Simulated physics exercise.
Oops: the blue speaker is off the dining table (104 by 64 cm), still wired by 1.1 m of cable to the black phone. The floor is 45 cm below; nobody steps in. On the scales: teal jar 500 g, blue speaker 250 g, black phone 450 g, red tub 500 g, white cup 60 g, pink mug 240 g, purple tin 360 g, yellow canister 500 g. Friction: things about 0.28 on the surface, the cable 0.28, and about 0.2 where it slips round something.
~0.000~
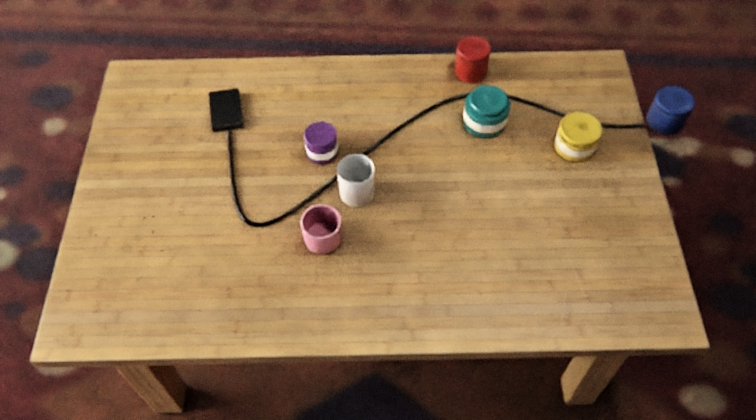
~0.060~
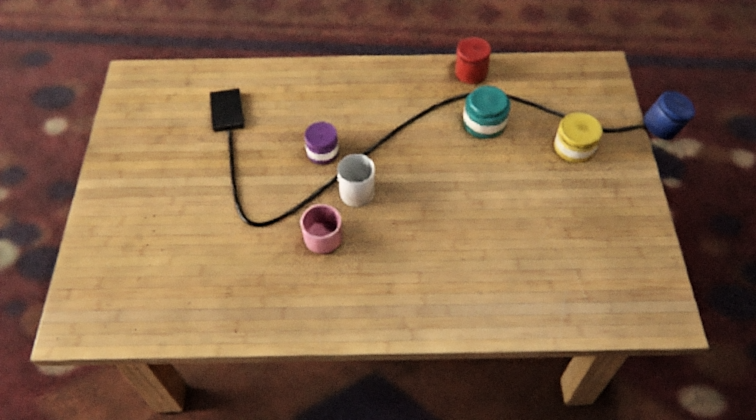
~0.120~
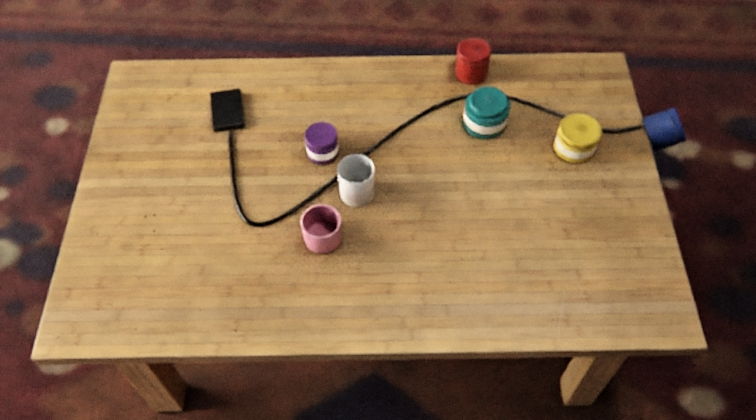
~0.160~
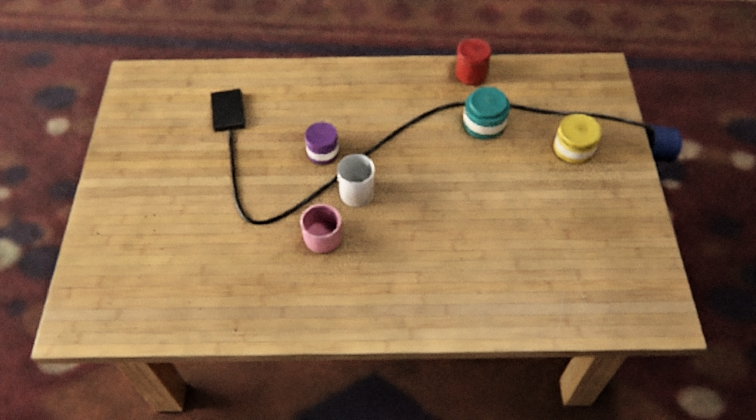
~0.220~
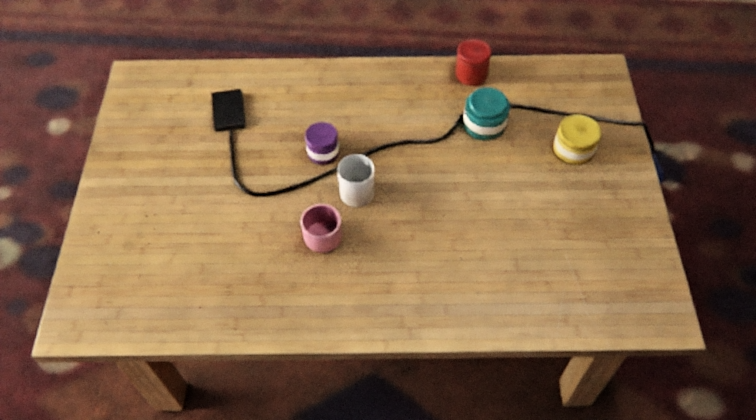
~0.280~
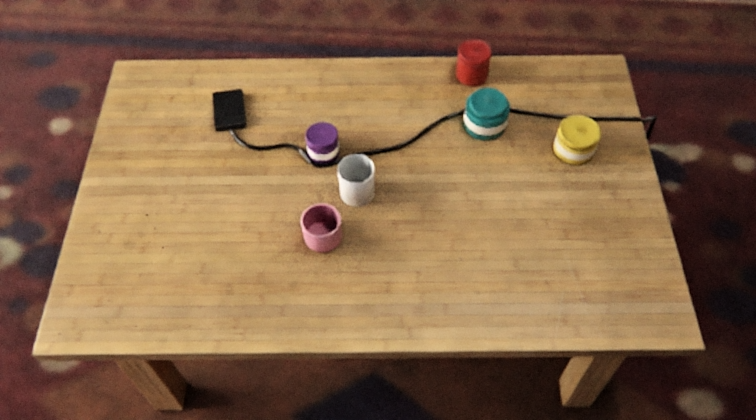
Wooden table with colourful jars and cups, a blue container dropping past the right edge, its black cable sliding and straightening across.
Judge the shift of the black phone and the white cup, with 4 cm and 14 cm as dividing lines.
The black phone shifts a middling way, the white cup hardly moves.
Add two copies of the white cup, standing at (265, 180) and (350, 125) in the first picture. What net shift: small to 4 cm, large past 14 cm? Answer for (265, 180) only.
There: Large.
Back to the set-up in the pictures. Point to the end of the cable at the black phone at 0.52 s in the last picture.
At about (285, 124).
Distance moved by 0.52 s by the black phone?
About: Black phone 6 cm.
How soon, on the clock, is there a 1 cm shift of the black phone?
About: Black phone 0.34 s.
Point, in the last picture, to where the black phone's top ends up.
At about (261, 116).
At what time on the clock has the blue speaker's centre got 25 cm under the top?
About: 0.30 s.
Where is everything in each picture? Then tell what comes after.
The first picture shows black phone (225, 107); white cup (356, 169); cable runs through (387, 137) (232, 178).
The second picture shows blue speaker (675, 104); cable runs through (387, 137) (233, 178).
The third picture shows blue speaker (664, 130); cable runs through (387, 137) (233, 178).
The fourth picture shows blue speaker (658, 144); cable runs through (389, 137) (233, 178).
The fifth picture shows blue speaker (642, 170); cable runs through (645, 124) (439, 139) (235, 177).
The sixth picture shows black phone (228, 107); white cup (356, 169); cable runs through (377, 151) (279, 146).
By 0.5 s, the cable's tail end at (285, 124); black phone 7 cm off its start, blue speaker over the edge, purple tin 6 cm off its start.
By 0.7 s, the cable's tail end at (286, 125); black phone 7 cm off its start, blue speaker over the edge, purple tin 6 cm off its start.
By 1.0 s, the cable's tail end at (286, 125); black phone 7 cm off its start at (261, 116), blue speaker over the edge, purple tin 6 cm off its start at (327, 109).
By 1.2 s, the cable's tail end at (286, 125); black phone 7 cm off its start, blue speaker over the edge, purple tin 6 cm off its start.
By 2.4 s, the cable's tail end at (286, 125); black phone 7 cm off its start at (261, 116), white cup 0 cm off its start at (356, 169), blue speaker over the edge, purple tin 6 cm off its start at (328, 109).
